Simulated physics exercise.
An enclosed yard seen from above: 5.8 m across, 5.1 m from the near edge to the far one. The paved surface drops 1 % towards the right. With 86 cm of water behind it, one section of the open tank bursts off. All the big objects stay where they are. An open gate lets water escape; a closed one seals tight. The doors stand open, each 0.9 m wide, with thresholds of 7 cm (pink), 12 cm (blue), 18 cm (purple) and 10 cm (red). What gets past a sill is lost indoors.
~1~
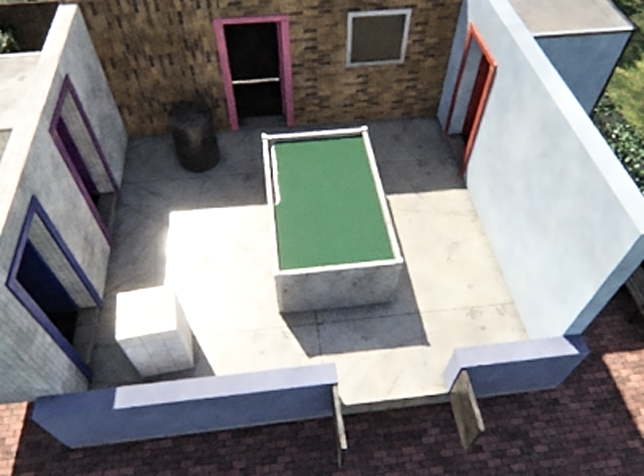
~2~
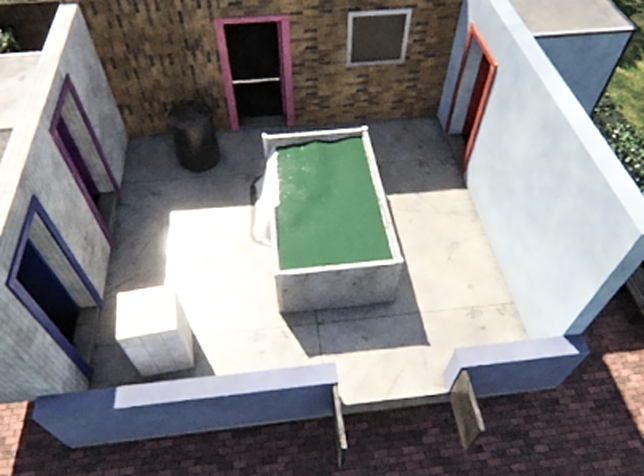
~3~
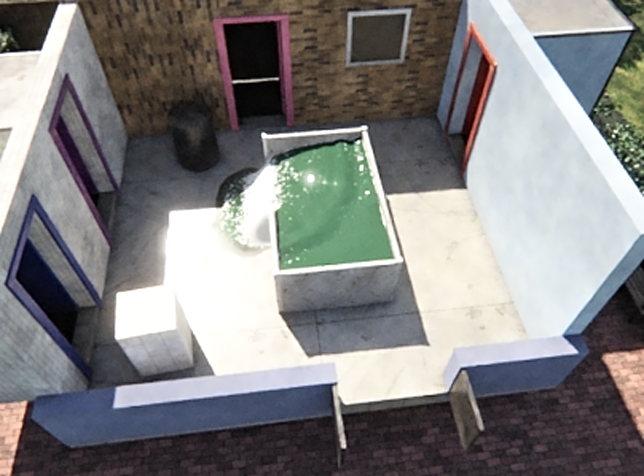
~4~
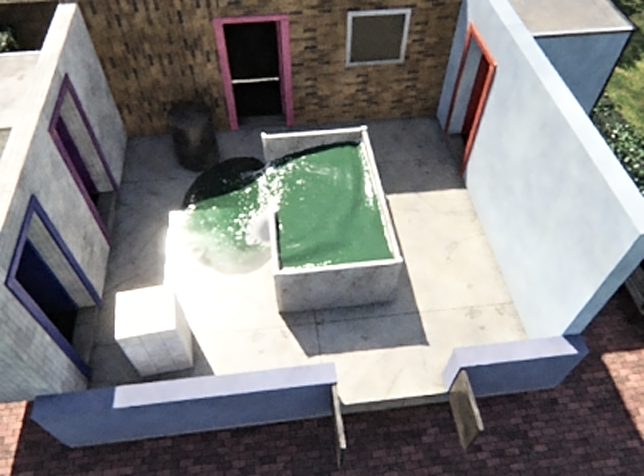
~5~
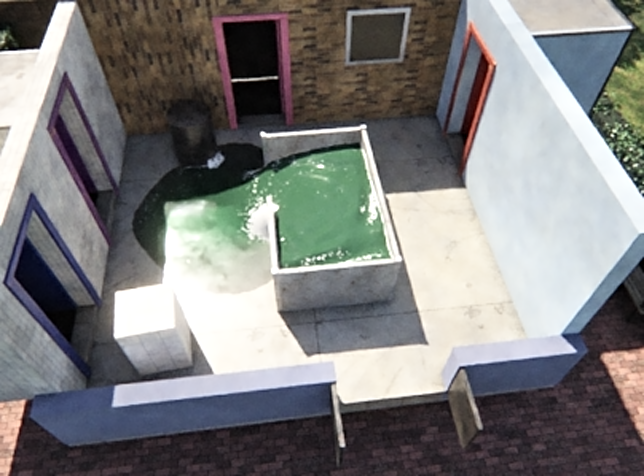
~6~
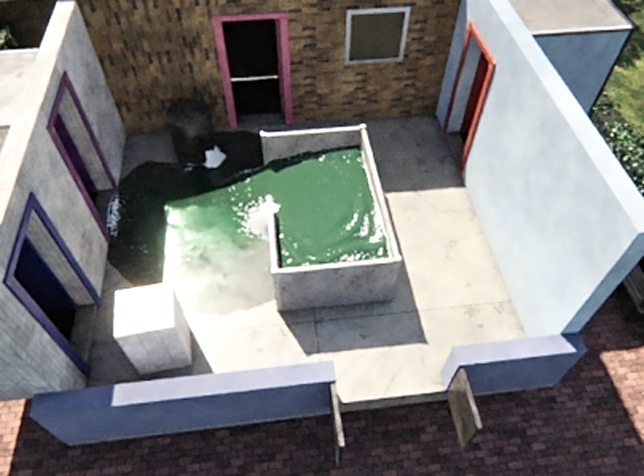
Green water bursting from the left side of an open tank, spreading left across a walled yard and splashing around a dark barrel.
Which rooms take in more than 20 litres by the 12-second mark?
Door by door: At the pink door it passes the limit; at the blue door it exceeds the limit; at the purple door it goes over the limit; at the red door it passes the limit.
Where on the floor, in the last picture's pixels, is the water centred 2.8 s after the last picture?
Around (239, 225).
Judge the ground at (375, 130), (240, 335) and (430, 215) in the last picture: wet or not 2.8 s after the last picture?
In that order: Flooded, under water, dry.
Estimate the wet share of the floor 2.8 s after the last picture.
Near 70 per cent is wet.
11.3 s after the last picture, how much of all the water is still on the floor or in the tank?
About 74 per cent.
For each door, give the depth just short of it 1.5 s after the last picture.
In cm: Pink 12, blue 12, purple 38, red 0.
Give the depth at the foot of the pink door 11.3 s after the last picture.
About 7.5 cm.
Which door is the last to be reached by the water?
The red one.
Then, 0.7 s after the last picture water covers 35 % of the floor and is deepest (48 cm) near (119, 186); pink door 8 cm at the sill, 0 L in, blue door 15 cm at the sill, 0 L in, purple door 41 cm at the sill, 117 L in, red door not reached.
Then, 1.5 s after the last picture water covers 40 % of the floor and is deepest (44 cm) near (126, 143); pink door 12 cm at the sill, 18 L in, blue door 12 cm at the sill, 4 L in, purple door 38 cm at the sill, 247 L in, red door not reached.
Then, 2.8 s after the last picture water covers 70 % of the floor and is deepest (31 cm) near (126, 143); pink door 11 cm at the sill, 49 L in, blue door 15 cm at the sill, 6 L in, purple door 28 cm at the sill, 351 L in, red door not reached.
Then, 6.3 s after the last picture water covers 95 % of the floor and is deepest (18 cm) near (83, 413); pink door 9 cm at the sill, 68 L in, blue door 15 cm at the sill, 58 L in, purple door 13 cm at the sill, 375 L in, red door 13 cm at the sill, 71 L in.
Then, 11.3 s after the last picture water covers 95 % of the floor and is deepest (16 cm) near (377, 215); pink door 7 cm at the sill, 81 L in, blue door 6 cm at the sill, 63 L in, purple door 7 cm at the sill, 375 L in, red door 13 cm at the sill, 89 L in.
